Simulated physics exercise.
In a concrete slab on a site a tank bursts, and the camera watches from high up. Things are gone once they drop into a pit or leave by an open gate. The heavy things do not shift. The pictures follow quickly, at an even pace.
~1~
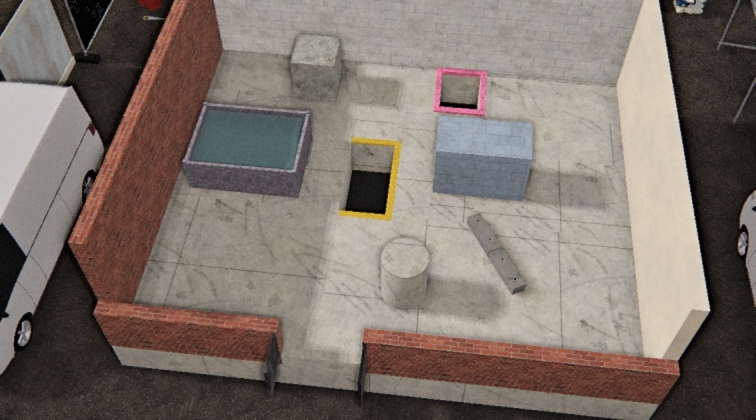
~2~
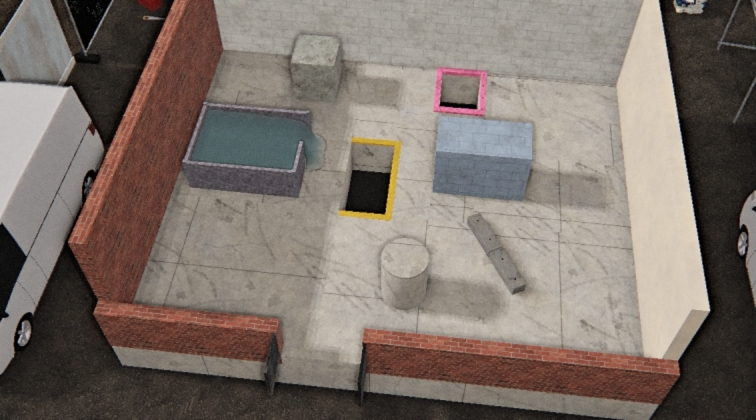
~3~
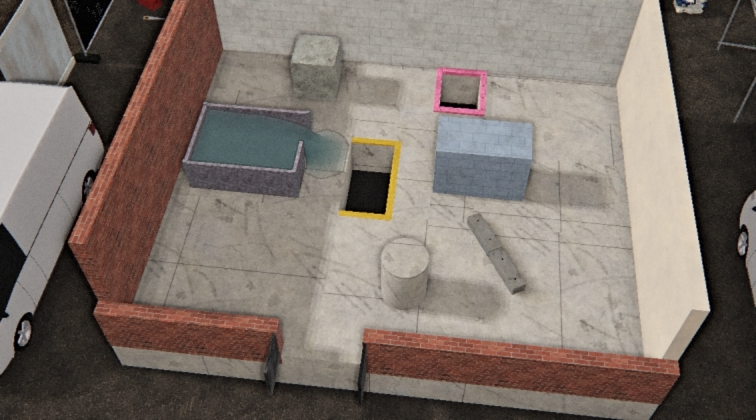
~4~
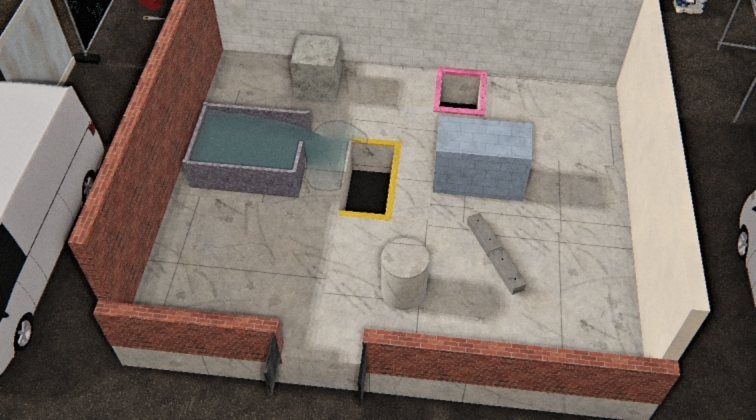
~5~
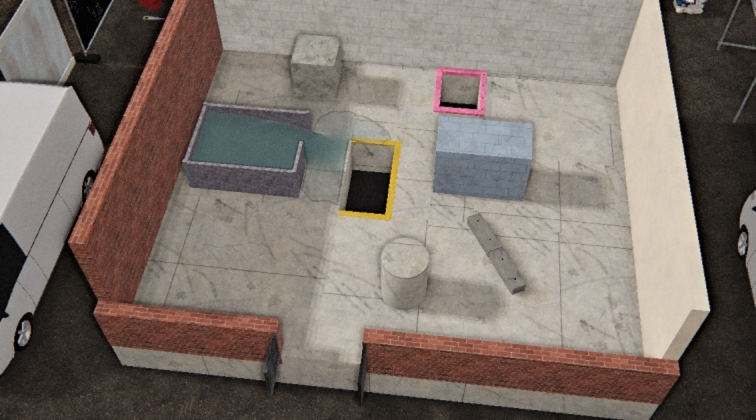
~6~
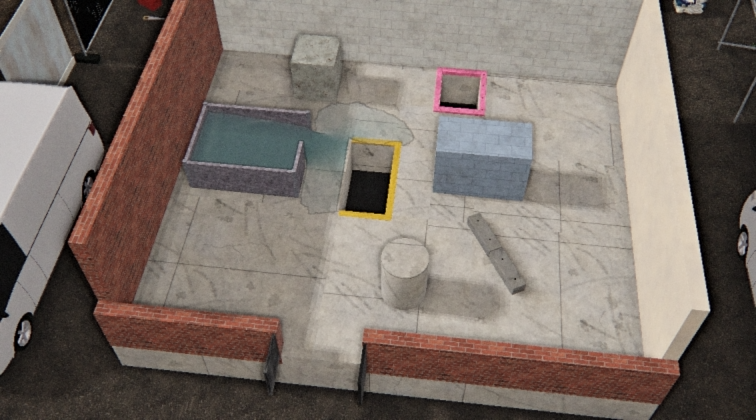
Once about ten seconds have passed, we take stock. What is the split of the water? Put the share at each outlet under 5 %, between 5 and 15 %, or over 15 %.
In the end the gate carries off beneath five per cent, the yellow pit carries off upward of fifteen per cent, the pink pit carries off five to fifteen per cent.
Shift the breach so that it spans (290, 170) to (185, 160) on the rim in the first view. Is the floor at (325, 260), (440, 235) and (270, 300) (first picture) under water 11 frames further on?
One after the other: Wet, dry, flooded.
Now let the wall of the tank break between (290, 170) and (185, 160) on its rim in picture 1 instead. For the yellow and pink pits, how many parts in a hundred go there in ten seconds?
In percent: Yellow 6, pink 0.
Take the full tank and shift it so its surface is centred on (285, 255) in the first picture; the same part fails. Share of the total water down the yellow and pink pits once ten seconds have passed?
I'd say yellow gets 6 % and pink gets 0 %.
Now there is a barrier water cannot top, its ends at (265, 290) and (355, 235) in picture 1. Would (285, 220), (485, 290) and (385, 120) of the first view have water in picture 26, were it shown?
Result, listed order: Spot 1 kept clear of the flood, spot 2 kept clear of the flood, spot 3 reached by the flood.
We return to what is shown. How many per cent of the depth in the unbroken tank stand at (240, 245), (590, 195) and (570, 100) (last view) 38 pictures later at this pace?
I'd put them at close to 0 per cent, then 0 per cent, then 0 per cent.
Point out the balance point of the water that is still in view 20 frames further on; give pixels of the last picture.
My guess is about (298, 150).
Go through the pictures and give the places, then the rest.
In the first frame, still water in the water tank at (249, 140).
In the second frame, the front is at (318, 138), out from the gap at (305, 144).
In the third frame, water pours out at (305, 145) and has run to (344, 164).
In the fourth frame, the front is at (364, 140), out from the gap at (305, 146).
In the fifth frame, the front is at (384, 133), out from the gap at (305, 146).
In the sixth frame, the front is at (406, 133), out from the gap at (305, 145).
A moment on, water covers 10 % of the floor; the gate 0 %, the yellow pit 17 %, the pink pit 0 %.
Next, water covers 15 % of the floor; the gate 0 %, the yellow pit 27 %, the pink pit 2 %.
Then, water covers 15 % of the floor; the gate 0 %, the yellow pit 38 %, the pink pit 5 %.
Later, water covers 15 % of the floor; the gate 0 %, the yellow pit 51 %, the pink pit 6 %.
In the end, water covers 20 % of the floor; the gate 0 %, the yellow pit 60 %, the pink pit 7 %.
